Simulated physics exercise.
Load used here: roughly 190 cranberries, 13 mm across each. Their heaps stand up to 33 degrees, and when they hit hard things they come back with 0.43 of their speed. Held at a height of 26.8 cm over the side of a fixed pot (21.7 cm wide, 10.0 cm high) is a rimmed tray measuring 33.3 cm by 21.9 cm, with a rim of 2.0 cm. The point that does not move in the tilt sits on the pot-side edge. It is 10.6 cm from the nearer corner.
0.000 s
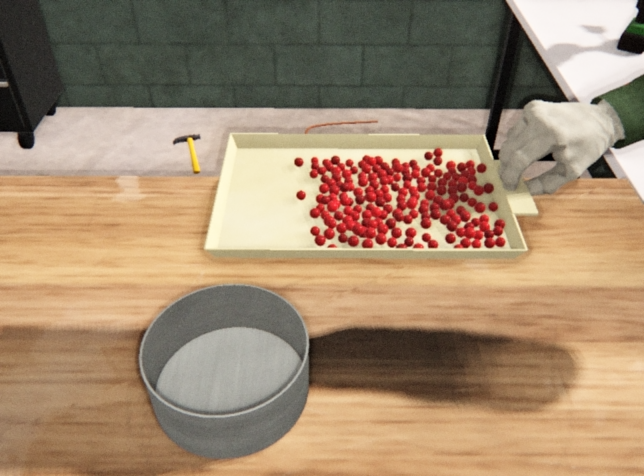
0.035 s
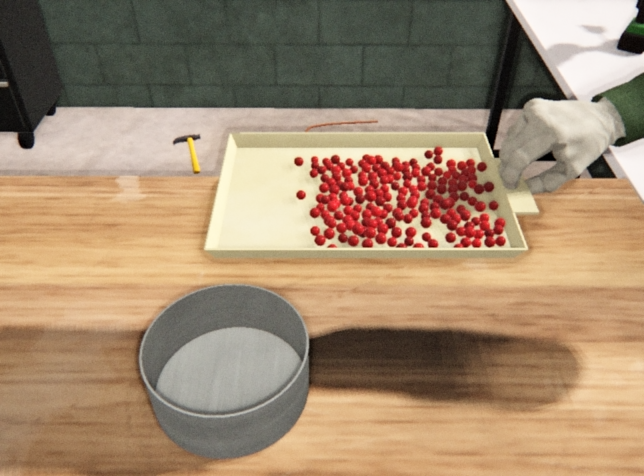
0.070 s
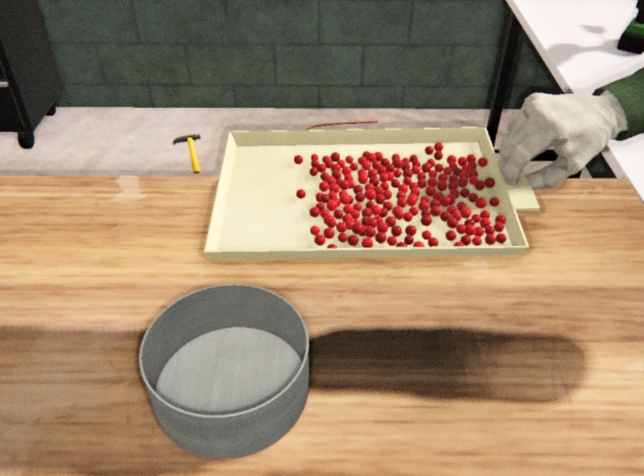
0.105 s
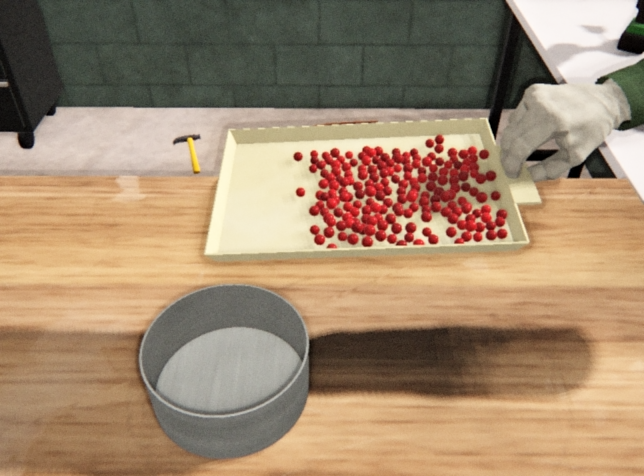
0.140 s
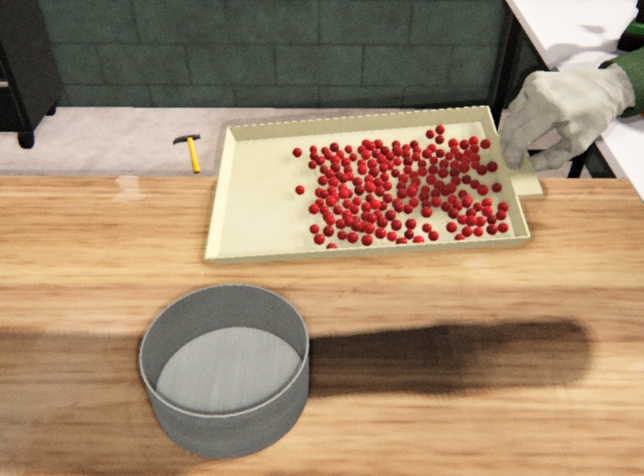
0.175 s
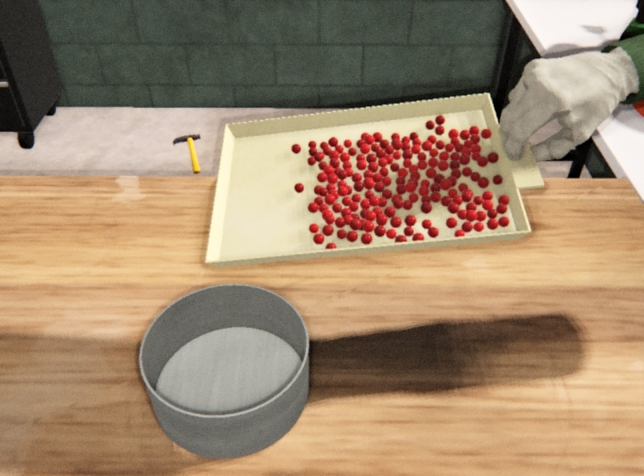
A gray-gloved hand with a green sleeve grips the right end of a cream rimmed tray over a light wooden tabletop, seen from above at an angle by a still camera. Red cranberries cover the tray's middle and right, a gray round pot sits at lower left, and a yellow-handled hammer lies behind. The hand slowly, then more quickly, raises the tray's right end, tilting it slightly leftward.
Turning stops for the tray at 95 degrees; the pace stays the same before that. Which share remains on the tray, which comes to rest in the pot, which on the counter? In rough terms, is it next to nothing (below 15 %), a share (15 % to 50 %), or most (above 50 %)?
In the end left on the tray: I expect a mere dribble of the load there; pot: I expect the major share of the load there; counter: I expect a mere dribble of the load there.
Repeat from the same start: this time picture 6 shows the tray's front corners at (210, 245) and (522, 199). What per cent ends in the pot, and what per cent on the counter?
Pot 40 % / counter 60 %.
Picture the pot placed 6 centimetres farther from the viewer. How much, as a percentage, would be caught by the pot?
Share in pot: Approx. 70 %.
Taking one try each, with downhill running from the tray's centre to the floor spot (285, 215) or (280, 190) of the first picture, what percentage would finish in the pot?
70 and 15 %.
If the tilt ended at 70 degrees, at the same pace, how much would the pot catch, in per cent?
In that case, near 95 percent.
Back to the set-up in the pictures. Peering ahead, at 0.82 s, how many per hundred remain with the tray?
Roughly 55 percent of the load, I'd say.
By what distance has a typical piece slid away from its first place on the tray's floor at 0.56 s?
It has moved some 9 cm from its start.
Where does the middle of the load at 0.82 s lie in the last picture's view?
I reckon close to (248, 292).
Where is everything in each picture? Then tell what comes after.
In the first frame, tray tilt 0 degrees, front corners at (213, 244) and (518, 245); middle of the pieces at (401, 199); pot at (225, 344).
In the second frame, tray tilt 1 degrees, front corners at (213, 244) and (518, 244); middle of the pieces at (401, 199).
In the third frame, tray tilt 2 degrees, front corners at (213, 246) and (518, 242); middle of the pieces at (401, 196).
In the fourth frame, tray tilt 5 degrees, front corners at (213, 249) and (519, 237), lowest corner left front; middle of the pieces at (401, 192).
In the fifth frame, tray tilt 8 degrees, front corners at (213, 252) and (520, 232), lowest corner left front; middle of the pieces at (401, 187).
In the sixth frame, tray tilt 12 degrees, front corners at (213, 256) and (521, 226), lowest corner left front; middle of the pieces at (401, 181); pot at (225, 344). The tray's pace is about 105 degrees a second.
After 0.56 s, tilt 52 degrees; the tray holds 100 %, the pot 0 %.
Then, at 0.82 s, tilt 79 degrees; the tray holds 55 %, the pot 20 %.
After 1.18 s, tilt 95 degrees; the tray holds 0 %, the pot 100 %.
At rest (1.7 s), tray 0 %, pot 100 %, counter 0 %.
